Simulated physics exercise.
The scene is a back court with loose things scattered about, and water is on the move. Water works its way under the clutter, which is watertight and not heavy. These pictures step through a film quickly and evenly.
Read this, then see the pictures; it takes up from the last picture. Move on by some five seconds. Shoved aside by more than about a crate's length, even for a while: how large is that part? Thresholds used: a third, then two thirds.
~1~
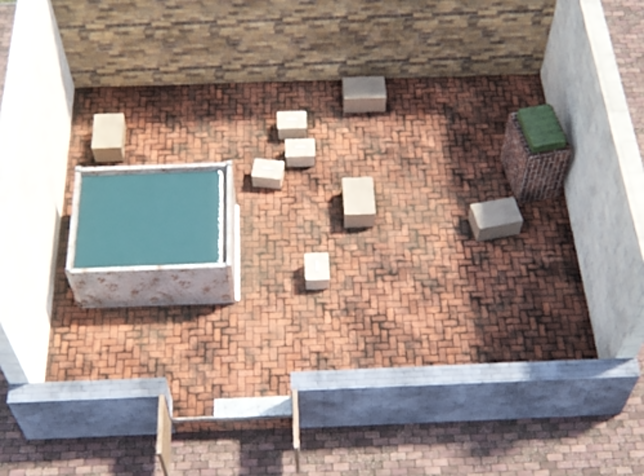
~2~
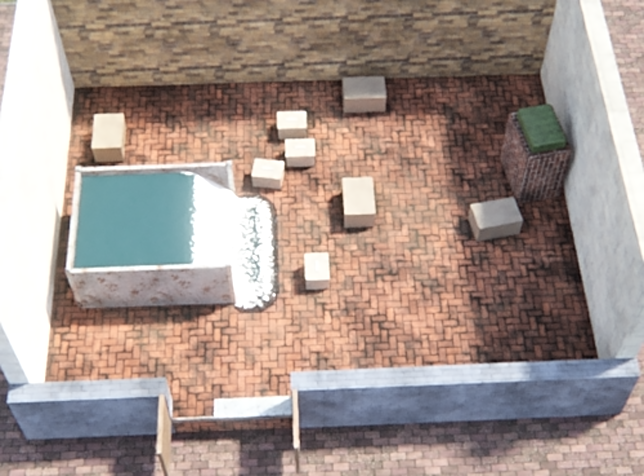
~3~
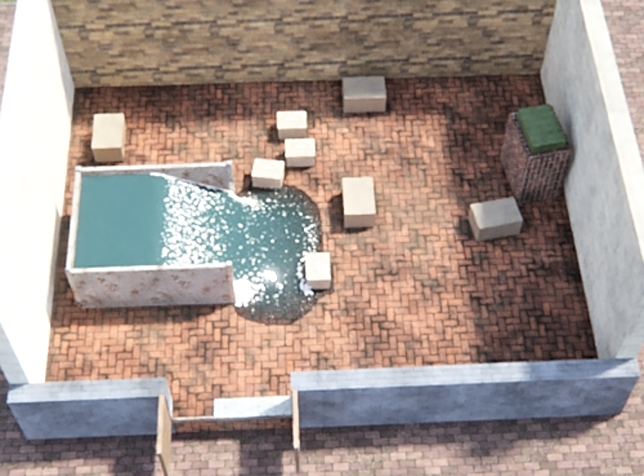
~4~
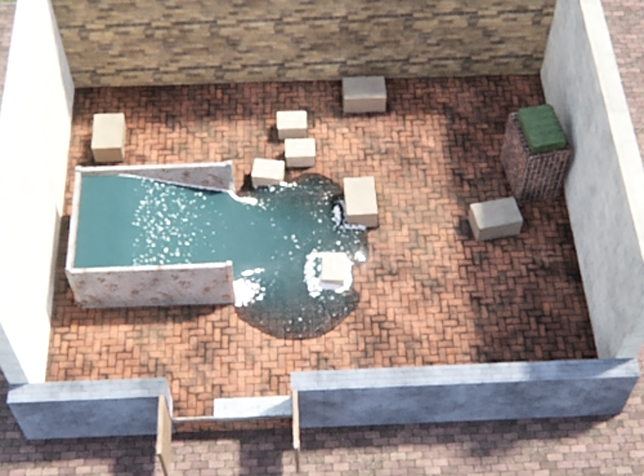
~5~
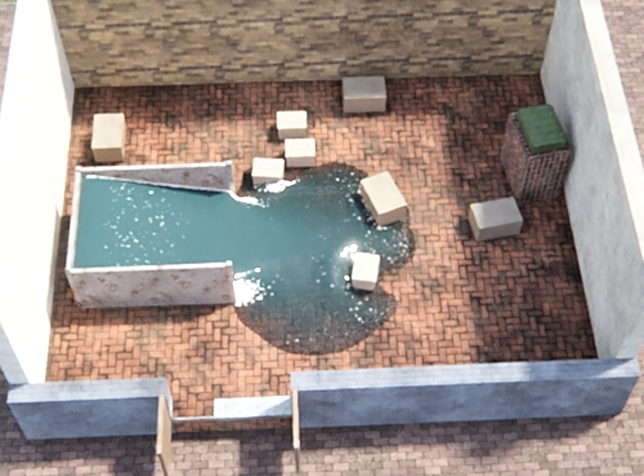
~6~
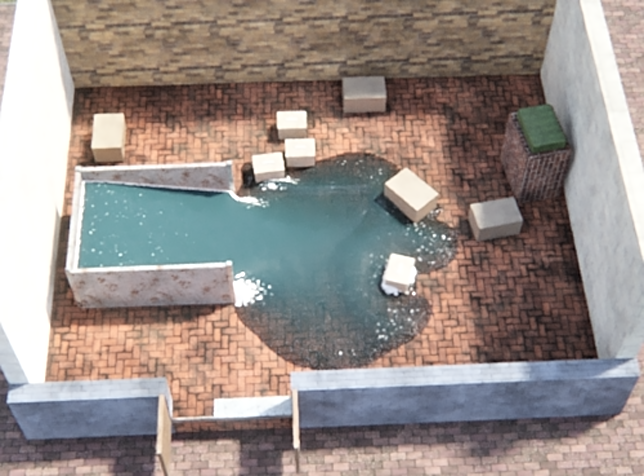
It lands in the middle band.
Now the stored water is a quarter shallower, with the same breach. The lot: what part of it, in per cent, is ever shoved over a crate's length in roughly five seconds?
That comes to 40 % of the lot.
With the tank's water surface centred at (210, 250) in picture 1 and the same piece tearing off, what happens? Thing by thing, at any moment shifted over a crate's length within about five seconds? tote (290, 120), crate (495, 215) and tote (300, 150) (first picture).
Not far, Far enough, Not far.
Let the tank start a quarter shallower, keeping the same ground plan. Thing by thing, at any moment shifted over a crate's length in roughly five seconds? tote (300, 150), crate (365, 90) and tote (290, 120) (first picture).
Answers in the order asked: Stayed within the threshold, stayed within the threshold, stayed within the threshold.
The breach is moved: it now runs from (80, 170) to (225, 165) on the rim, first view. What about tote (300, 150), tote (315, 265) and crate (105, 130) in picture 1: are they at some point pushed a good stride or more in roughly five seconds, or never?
Went past that, fell short, went past that.
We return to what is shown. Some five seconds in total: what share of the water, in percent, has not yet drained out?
My answer is close to 100 percent.
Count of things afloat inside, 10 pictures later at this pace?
Total: 3.
A moment on, 2 of 8 are well off their spots; 0 afloat.
Next, 3 of 8 are well off their spots; 3 afloat.
Later, 3 of 8 are well off their spots; 3 afloat.
In the end, 3 of 8 are well off their spots, and 4 have been at some point; 4 afloat.
